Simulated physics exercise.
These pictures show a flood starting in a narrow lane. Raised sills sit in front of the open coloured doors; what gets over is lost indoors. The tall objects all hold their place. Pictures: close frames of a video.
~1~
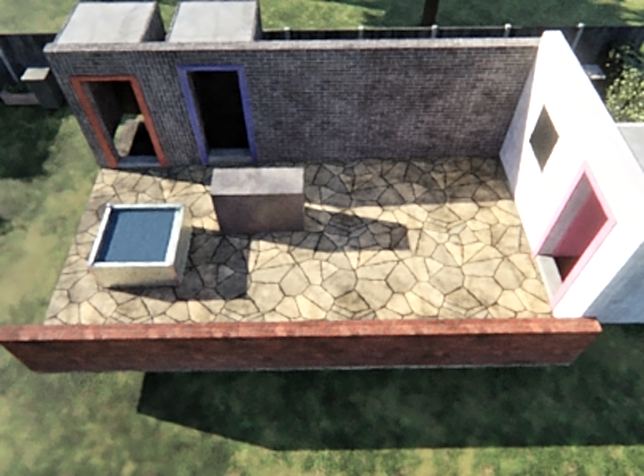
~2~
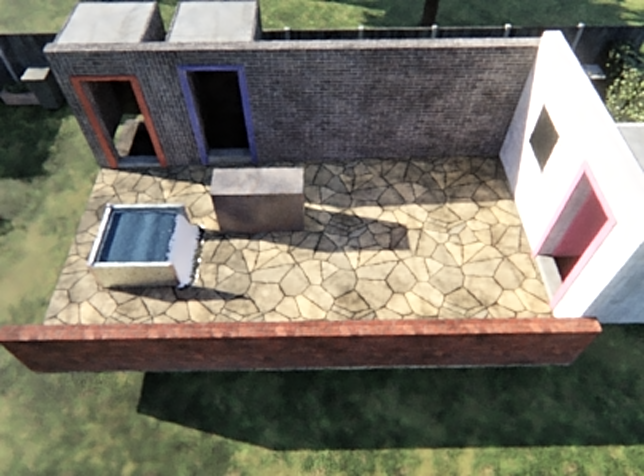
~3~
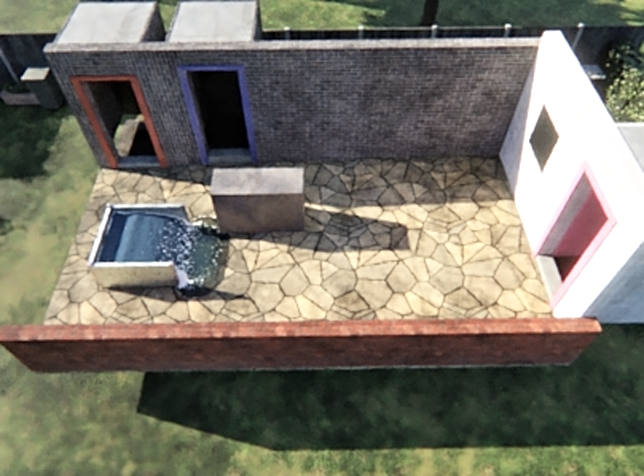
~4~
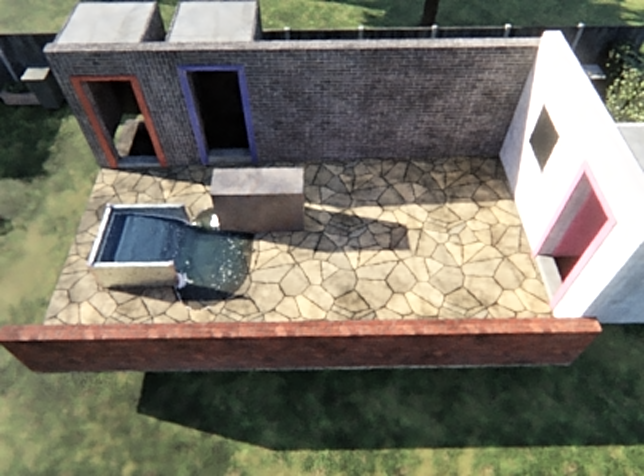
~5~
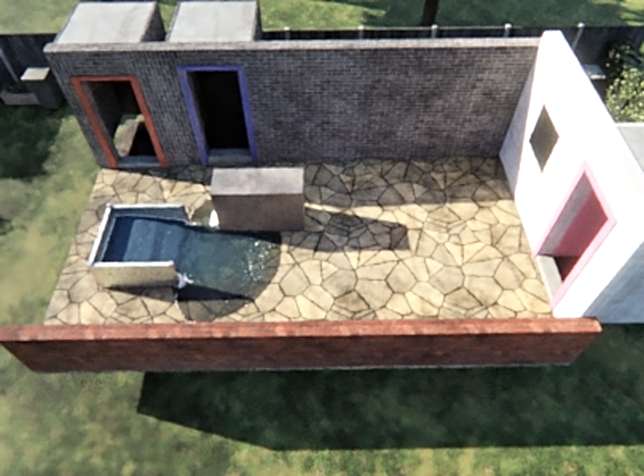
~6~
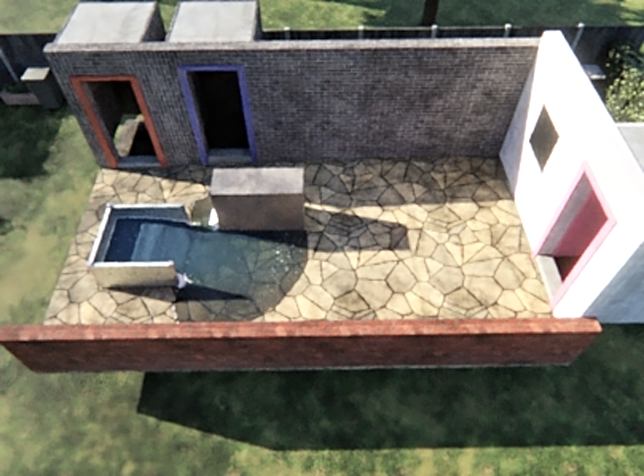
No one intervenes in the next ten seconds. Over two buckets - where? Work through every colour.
Pink door under or at two; blue door under or at two; red door under or at two.
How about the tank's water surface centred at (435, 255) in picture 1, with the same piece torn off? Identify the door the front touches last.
The door marked red comes last.
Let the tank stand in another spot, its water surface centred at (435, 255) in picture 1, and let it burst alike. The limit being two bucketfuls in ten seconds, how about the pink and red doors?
Pink door: Above; red door: Beneath.
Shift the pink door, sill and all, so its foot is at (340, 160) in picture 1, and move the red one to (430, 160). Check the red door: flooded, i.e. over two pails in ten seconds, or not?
The red falls short.
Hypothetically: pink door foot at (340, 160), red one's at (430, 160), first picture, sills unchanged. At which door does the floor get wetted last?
The flood gets to the pink-painted one after all the others.
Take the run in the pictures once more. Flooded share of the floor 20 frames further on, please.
I'd say close to 55 per cent.
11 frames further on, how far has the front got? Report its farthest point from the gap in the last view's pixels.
About at (481, 228).
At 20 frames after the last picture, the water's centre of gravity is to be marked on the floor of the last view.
(315, 267).
A moment on, water covers 30 % of the floor; the pink door not reached, the blue door wet at the sill, nothing in, the red door not reached.
Next, water covers 45 % of the floor; the pink door not reached, the blue door wet at the sill, nothing in, the red door wet at the sill, nothing in.
Then, water covers 55 % of the floor; the pink door wet at the sill, nothing in, the blue door wet at the sill, nothing in, the red door wet at the sill, nothing in.
Later, water covers 60 % of the floor; the pink door wet at the sill, nothing in, the blue door wet at the sill, nothing in, the red door wet at the sill, nothing in.
In the end, water covers 50 % of the floor; the pink door wet at the sill, nothing in, the blue door wet at the sill, nothing in, the red door wet at the sill, nothing in.
